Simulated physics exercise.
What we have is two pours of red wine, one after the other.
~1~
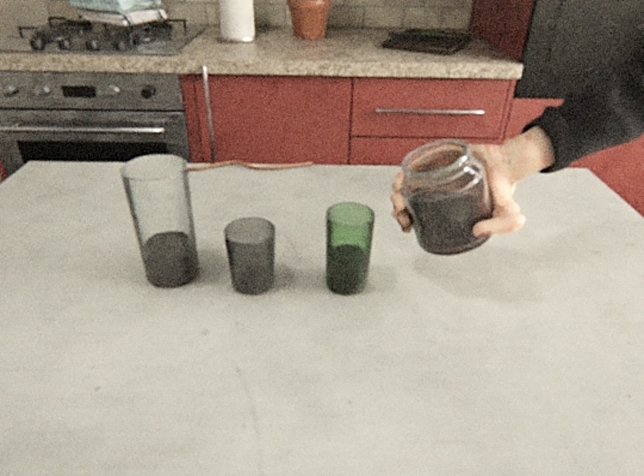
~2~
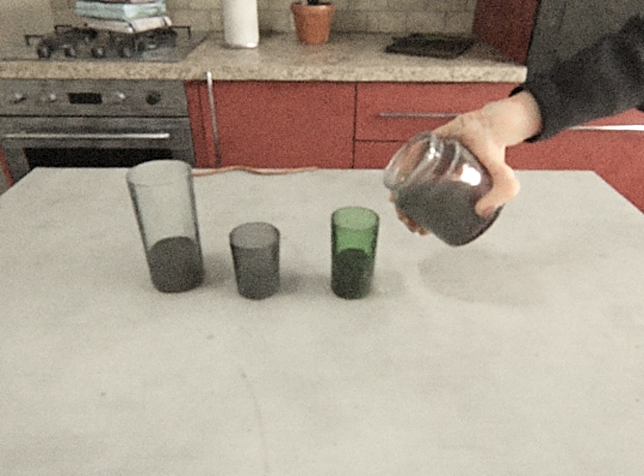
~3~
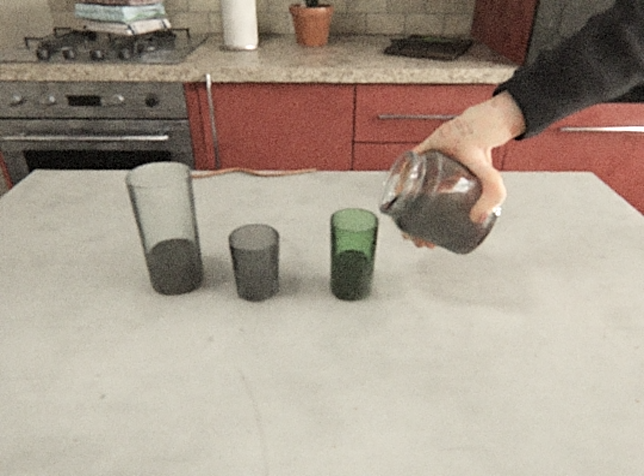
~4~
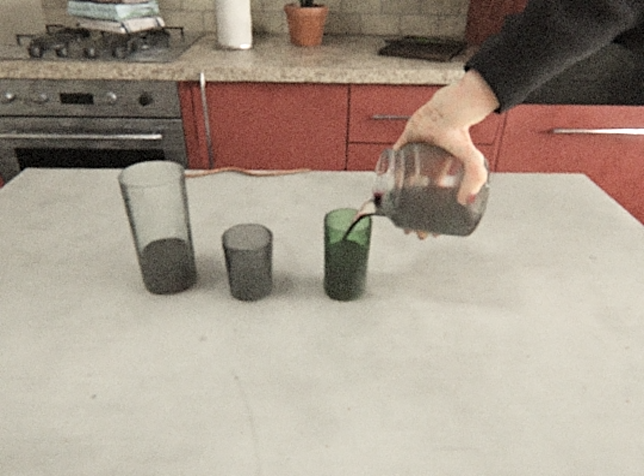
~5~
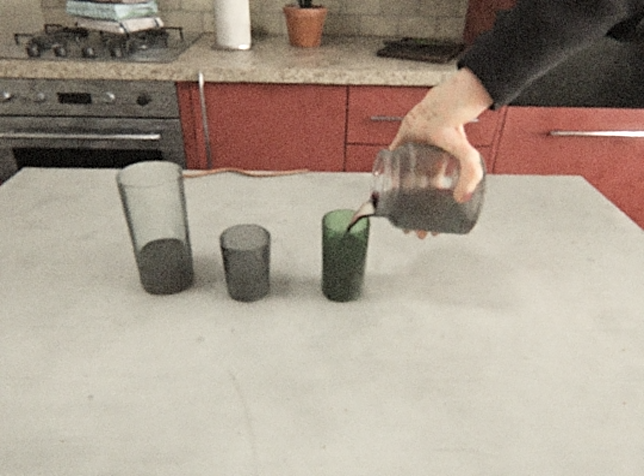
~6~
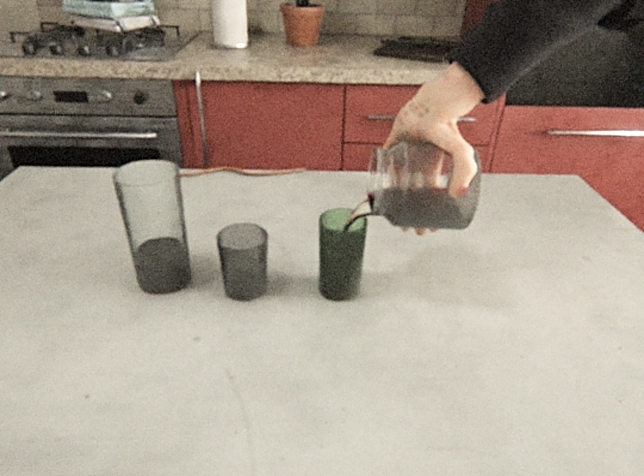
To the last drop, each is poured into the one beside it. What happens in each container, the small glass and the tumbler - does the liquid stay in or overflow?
In the small glass it stays in; in the tumbler it overflows.
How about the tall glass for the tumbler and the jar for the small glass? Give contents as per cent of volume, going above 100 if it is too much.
Roughly 90 per cent first, then roughly 120 per cent.
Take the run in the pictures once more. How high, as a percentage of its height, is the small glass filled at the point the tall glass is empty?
Fill level: About 70 percent.
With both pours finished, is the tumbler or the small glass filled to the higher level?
That's the right one.
Shortly, the tumbler is full to the brim.
Then, the tumbler is full to the brim, some went over its rim.
At the finish, the small glass is about two thirds full; the tumbler is full to the brim, some went over its rim.
